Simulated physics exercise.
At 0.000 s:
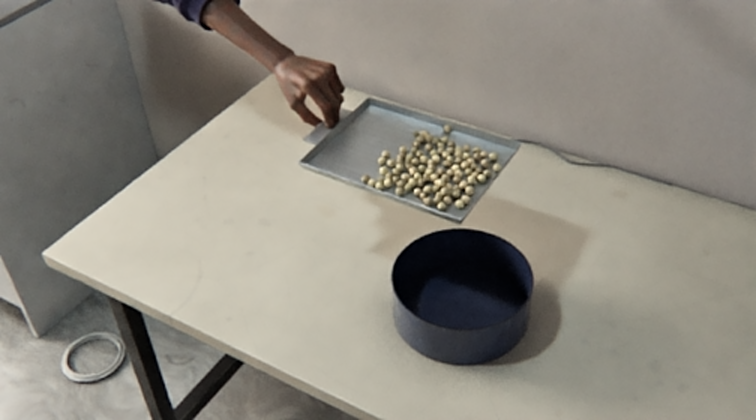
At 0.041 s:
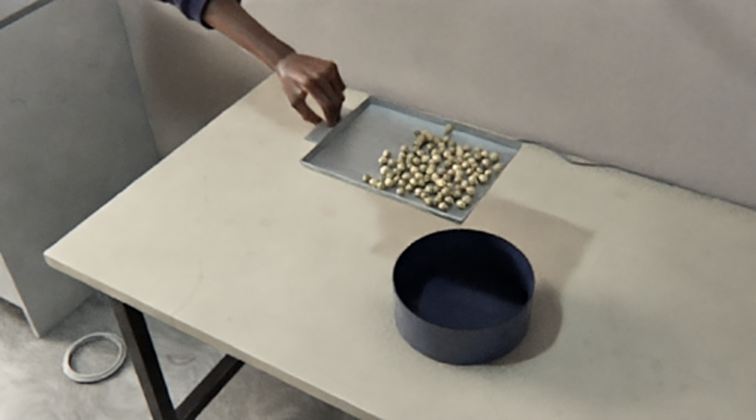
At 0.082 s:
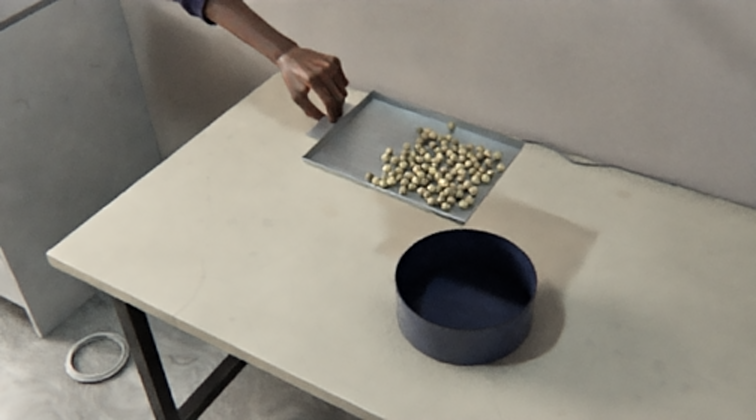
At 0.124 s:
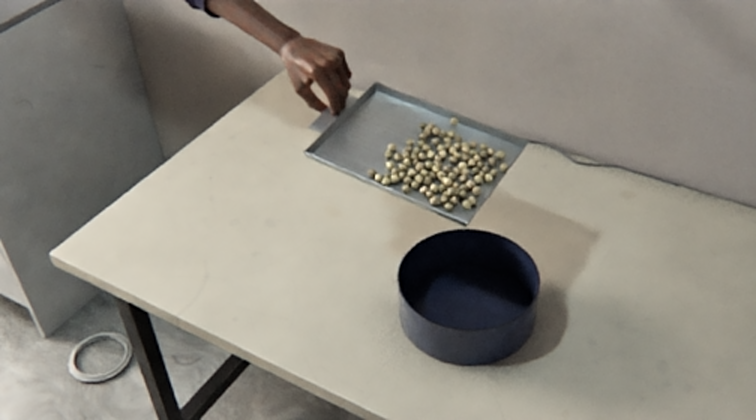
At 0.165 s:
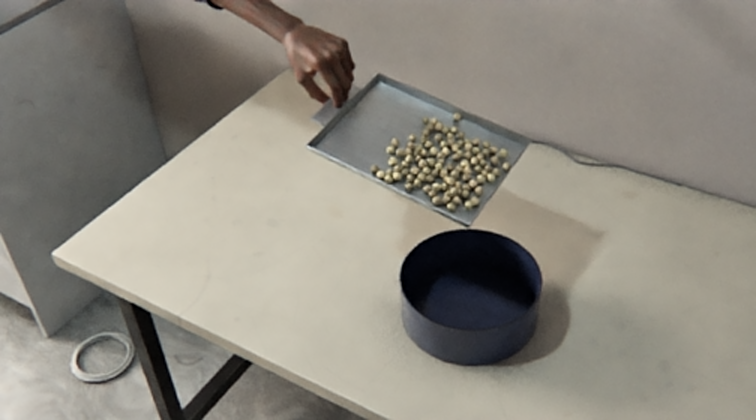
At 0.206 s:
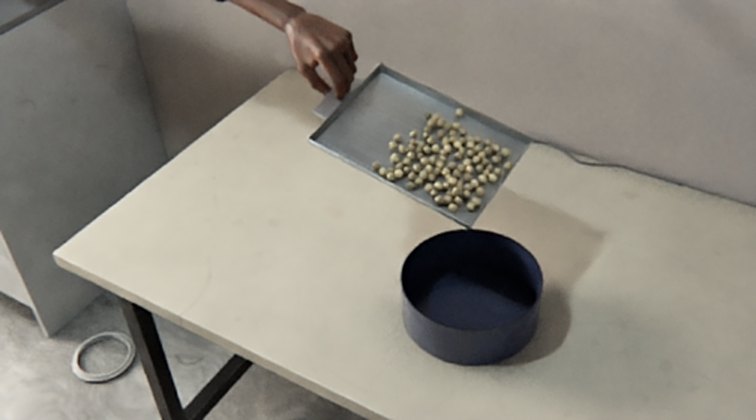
Metal tray of small round nuts tilting gradually as a hand raises its left end, beside a dark blue round pot.
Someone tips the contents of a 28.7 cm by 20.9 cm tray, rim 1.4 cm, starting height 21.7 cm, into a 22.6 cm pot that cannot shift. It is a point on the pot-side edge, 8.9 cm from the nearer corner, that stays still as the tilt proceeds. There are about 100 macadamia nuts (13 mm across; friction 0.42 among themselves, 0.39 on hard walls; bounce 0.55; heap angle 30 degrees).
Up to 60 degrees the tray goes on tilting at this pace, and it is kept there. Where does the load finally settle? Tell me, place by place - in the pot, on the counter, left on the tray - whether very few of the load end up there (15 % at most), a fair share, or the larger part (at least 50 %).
Pot - the larger part, counter - very few, tray - a fair share.
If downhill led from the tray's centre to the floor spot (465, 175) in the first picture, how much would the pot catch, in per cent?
My guess is roughly 35 percent.
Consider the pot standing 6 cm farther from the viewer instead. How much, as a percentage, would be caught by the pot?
Expect something close to 65 per cent.
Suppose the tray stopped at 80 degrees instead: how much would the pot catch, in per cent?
In that case, near 100 percent.
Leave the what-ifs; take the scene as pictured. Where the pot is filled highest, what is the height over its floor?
Top level: Approx. 2.0 cm.
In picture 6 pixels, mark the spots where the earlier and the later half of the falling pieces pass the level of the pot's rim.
Around (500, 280), then (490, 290).
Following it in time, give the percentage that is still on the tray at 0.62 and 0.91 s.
Roughly 100 then 85.
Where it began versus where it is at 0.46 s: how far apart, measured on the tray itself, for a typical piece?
I'd say close to 4 centimetres.
Then, at 0.46 s, tilt 38 degrees; the tray holds 100 %, the pot 0 %.
Then, at 0.62 s, tilt 53 degrees; the tray holds 100 %, the pot 0 %.
After 0.91 s, tilt 60 degrees; the tray holds 85 %, the pot 0 %.
At rest (2.6 s), pot 65 %, counter 0 %, tray 35 %.
